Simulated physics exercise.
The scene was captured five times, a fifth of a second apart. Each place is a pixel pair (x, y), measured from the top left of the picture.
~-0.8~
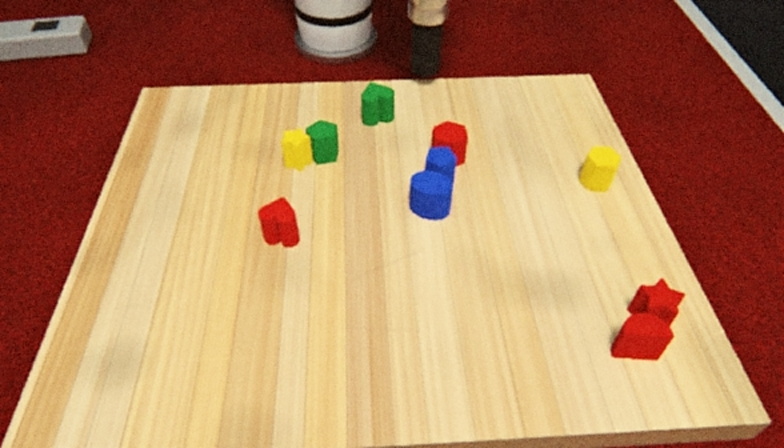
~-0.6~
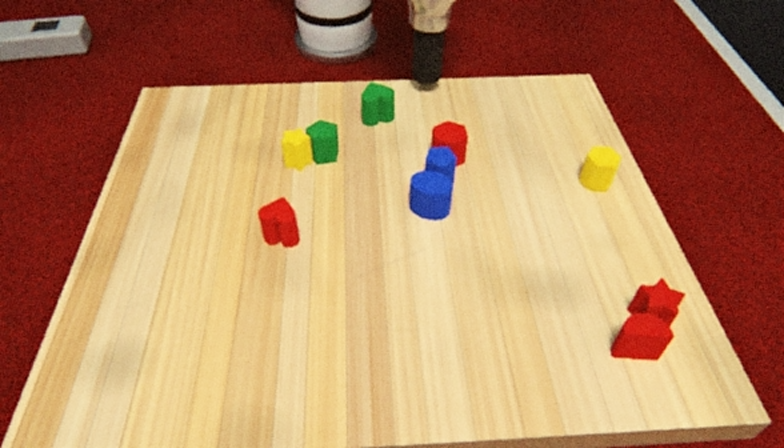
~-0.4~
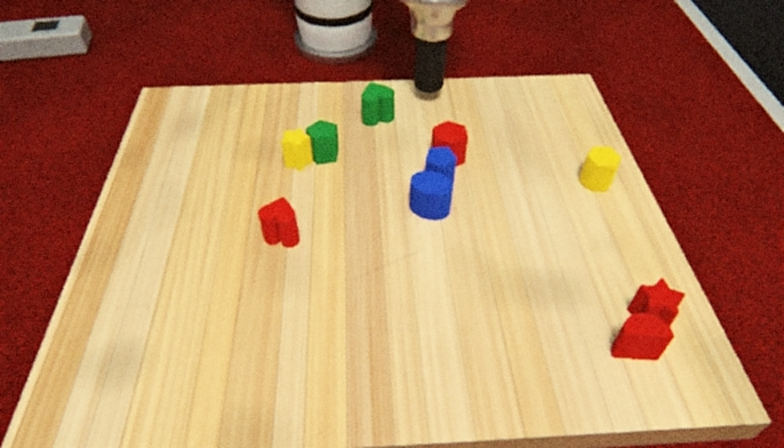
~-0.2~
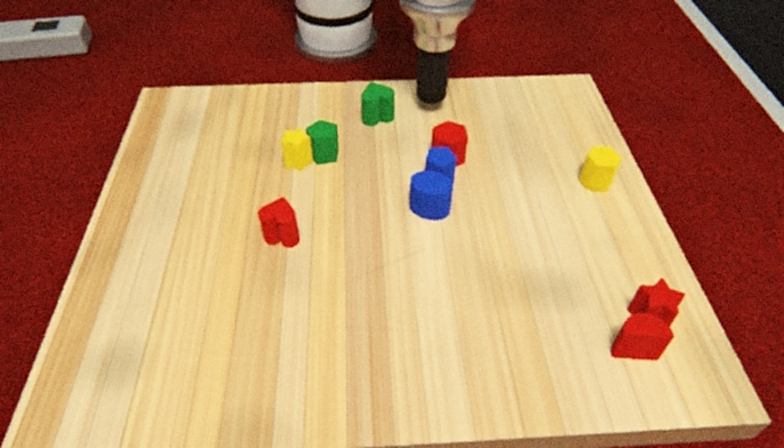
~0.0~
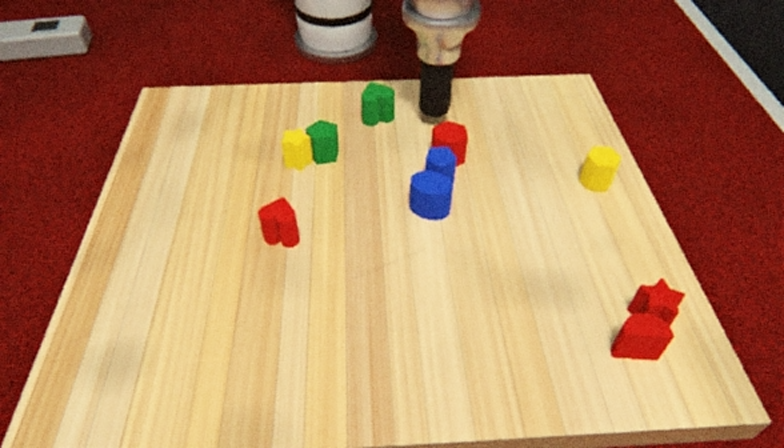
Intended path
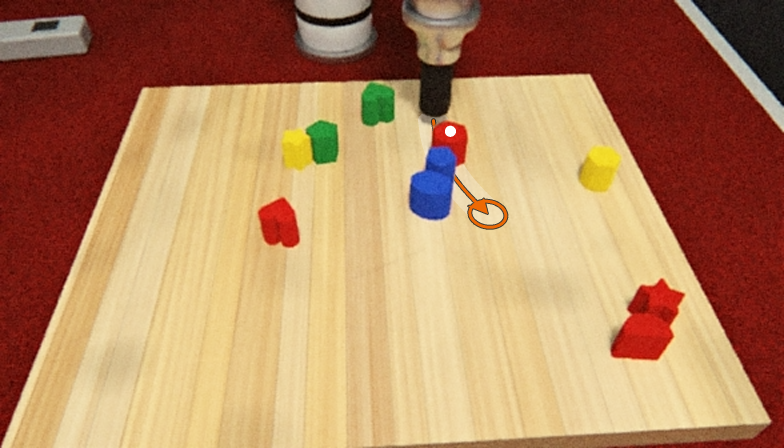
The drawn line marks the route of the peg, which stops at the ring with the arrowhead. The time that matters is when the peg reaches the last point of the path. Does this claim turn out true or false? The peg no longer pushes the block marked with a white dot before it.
False - the claim does not hold.
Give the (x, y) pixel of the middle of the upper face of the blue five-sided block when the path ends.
By then it is at (457, 191).
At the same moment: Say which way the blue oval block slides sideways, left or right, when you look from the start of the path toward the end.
It is displaced to the right.
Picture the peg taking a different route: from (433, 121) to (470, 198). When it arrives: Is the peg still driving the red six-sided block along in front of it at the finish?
Answer: Yes.
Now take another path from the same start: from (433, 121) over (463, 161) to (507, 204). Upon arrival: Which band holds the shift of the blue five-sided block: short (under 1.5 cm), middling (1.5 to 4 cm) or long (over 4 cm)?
It shifts by 1.5 to 4 cm.
Path on the board, from (433, 121) via (447, 166), ending at (488, 214); the dot is on the red six-sided block.
What follows on the original path. One third of the way, peg (441, 138); blue five-sided block (442, 160), turned 30° clockwise; red six-sided block (459, 144).
Two thirds of the way, peg (460, 170); blue oval block (425, 191); blue five-sided block (447, 176), turned 85° clockwise; red six-sided block (492, 171), turned 25° anticlockwise.
At the end, peg (490, 202); green heart-shaped block in place; blue oval block (422, 195), turned 25° clockwise; blue five-sided block (457, 191), turned 140° clockwise; red six-sided block (531, 195), turned 50° anticlockwise.
